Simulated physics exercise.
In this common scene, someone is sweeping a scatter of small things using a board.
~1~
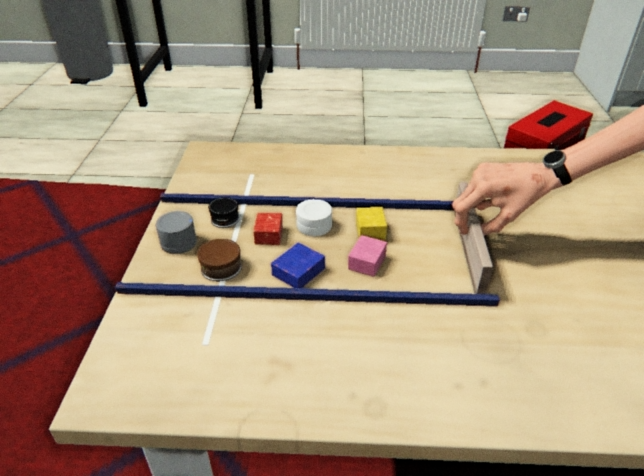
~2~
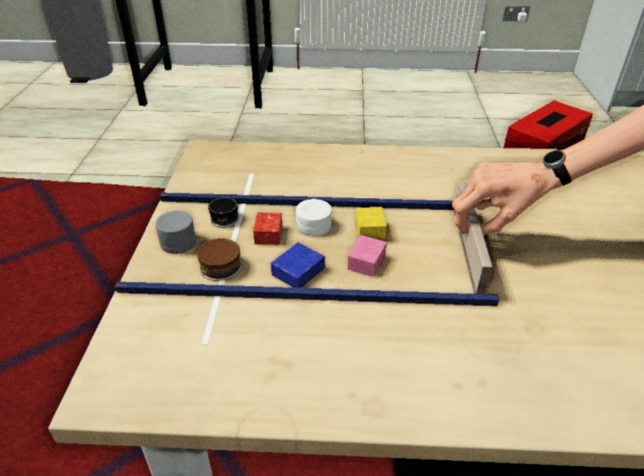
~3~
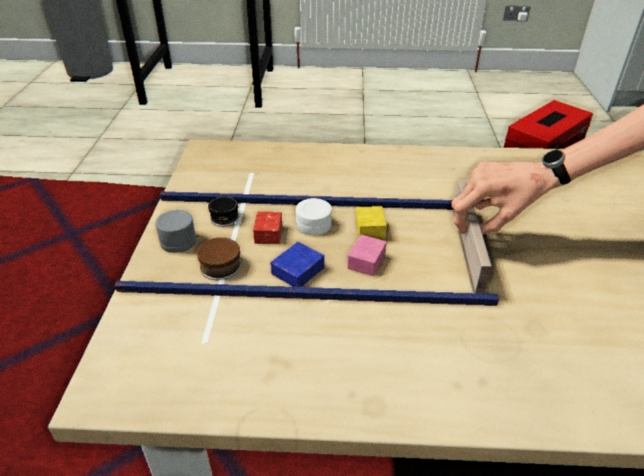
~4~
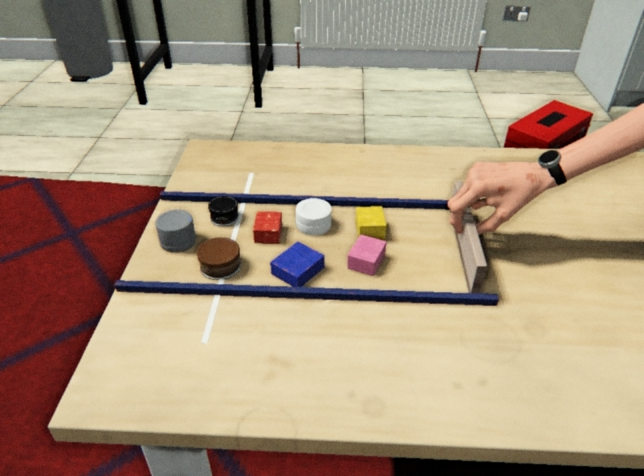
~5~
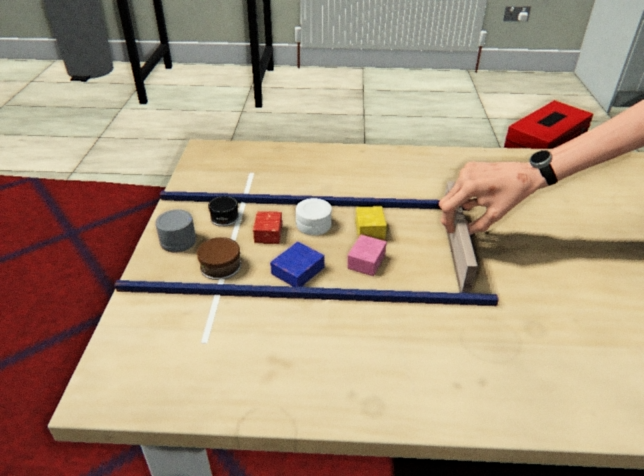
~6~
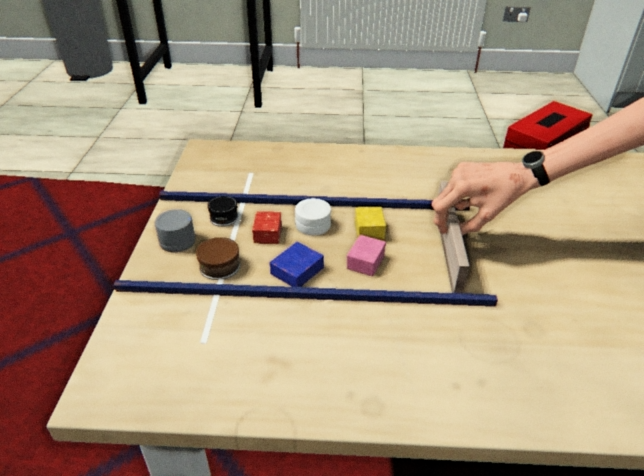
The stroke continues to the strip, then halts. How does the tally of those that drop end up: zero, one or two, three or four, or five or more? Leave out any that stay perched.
Once the push stops, every one will still be on the table.
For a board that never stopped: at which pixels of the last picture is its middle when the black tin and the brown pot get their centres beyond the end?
Approx. (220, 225) / approx. (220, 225) for the other.
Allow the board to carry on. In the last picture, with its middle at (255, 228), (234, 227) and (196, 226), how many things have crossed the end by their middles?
0, 0 and 3.
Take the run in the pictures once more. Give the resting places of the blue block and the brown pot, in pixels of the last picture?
Blue block: (176, 265); brown pot: (139, 257).
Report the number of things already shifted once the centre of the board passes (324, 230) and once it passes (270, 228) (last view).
At the first point the count is 5, at the second it's 7.
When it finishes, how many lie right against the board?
Contact count: 2.
Early on, none off yet; grey lid at rest near (175, 231); black tin at rest near (223, 211); brown pot at rest near (219, 258).
A while later, none off yet; grey lid at rest near (175, 231); black tin travelled about its own width near (197, 209); brown pot travelled about its own width near (175, 258).
Finally, the number that fall off is zero.
